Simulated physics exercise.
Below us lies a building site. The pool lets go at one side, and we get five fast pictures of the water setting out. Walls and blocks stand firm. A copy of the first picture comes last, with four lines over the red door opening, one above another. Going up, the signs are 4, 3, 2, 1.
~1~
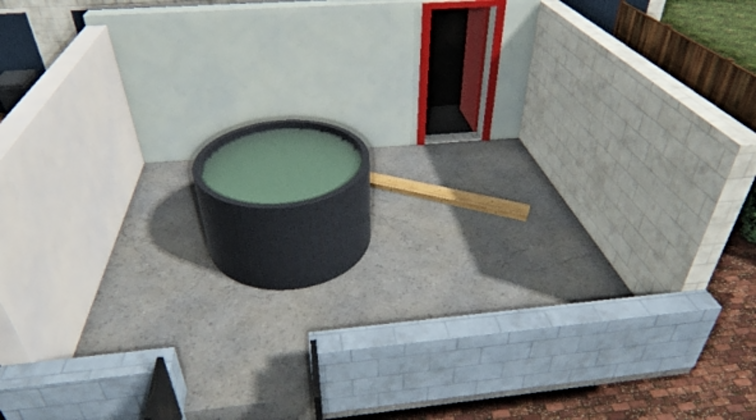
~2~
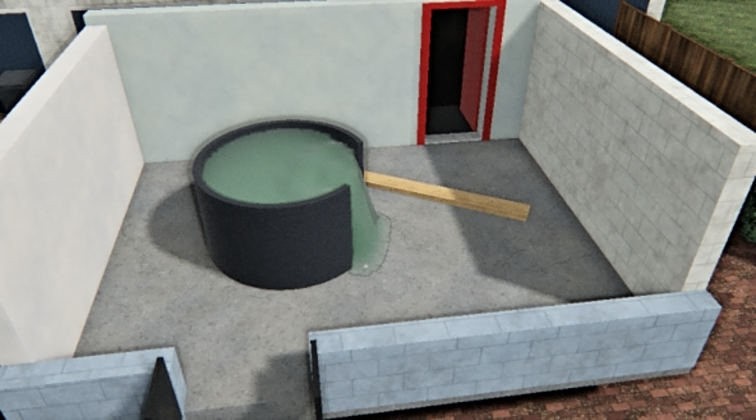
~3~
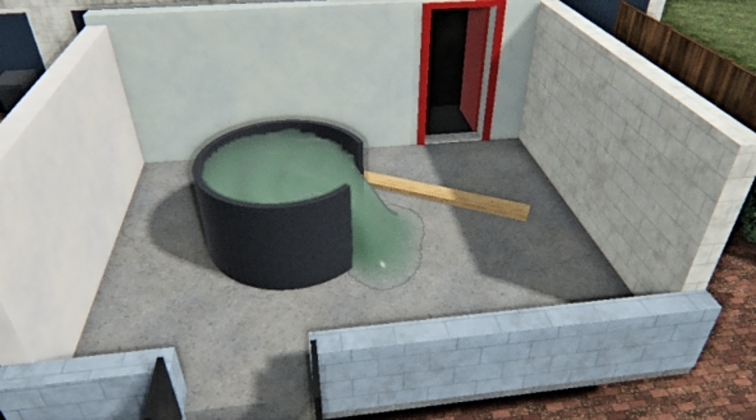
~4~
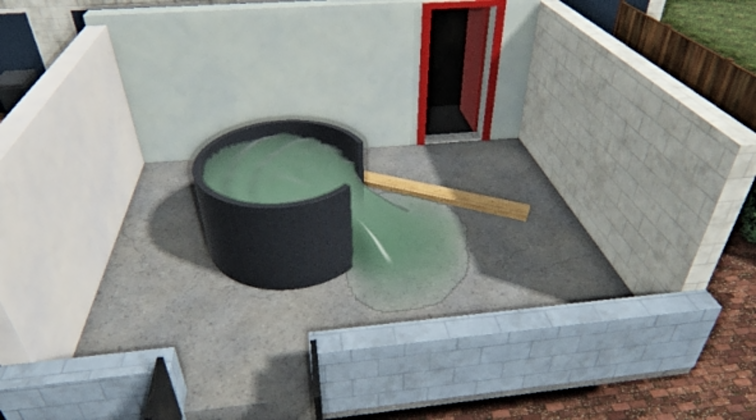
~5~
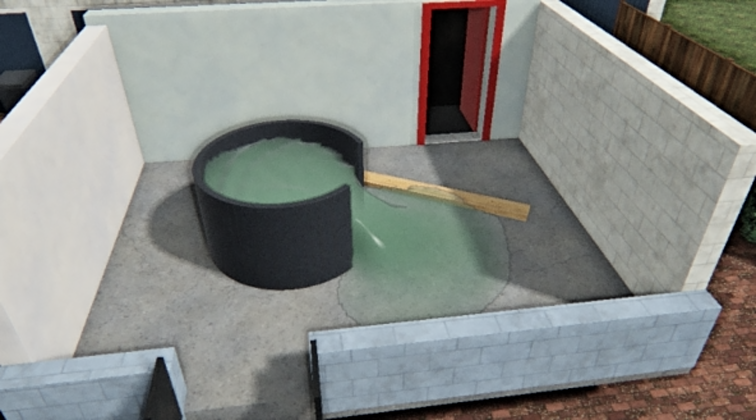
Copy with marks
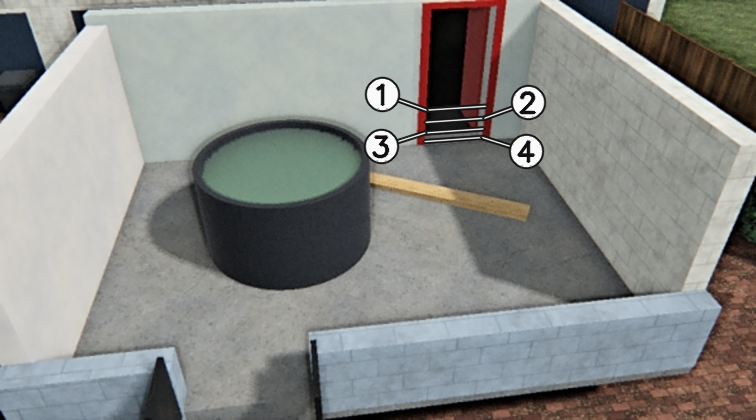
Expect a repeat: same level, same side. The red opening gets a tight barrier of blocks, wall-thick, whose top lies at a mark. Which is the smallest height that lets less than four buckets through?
That is mark 3.
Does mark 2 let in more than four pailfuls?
No, not at all.
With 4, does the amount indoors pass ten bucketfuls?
Yes, it does.
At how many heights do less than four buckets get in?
Three.
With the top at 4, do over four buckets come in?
Yes, that goes wrong.
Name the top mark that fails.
4.
In white, 1 at (456, 108); 2 at (455, 120); 3 at (454, 130); 4 at (453, 139); from the bottom up 4, 3, 2, 1.
Choosing 1, nothing gets over.
Choosing 2, nothing gets over.
Choosing 3, a splash gets over, under a bucket.
Choosing 4, some 20 bucketfuls get in.
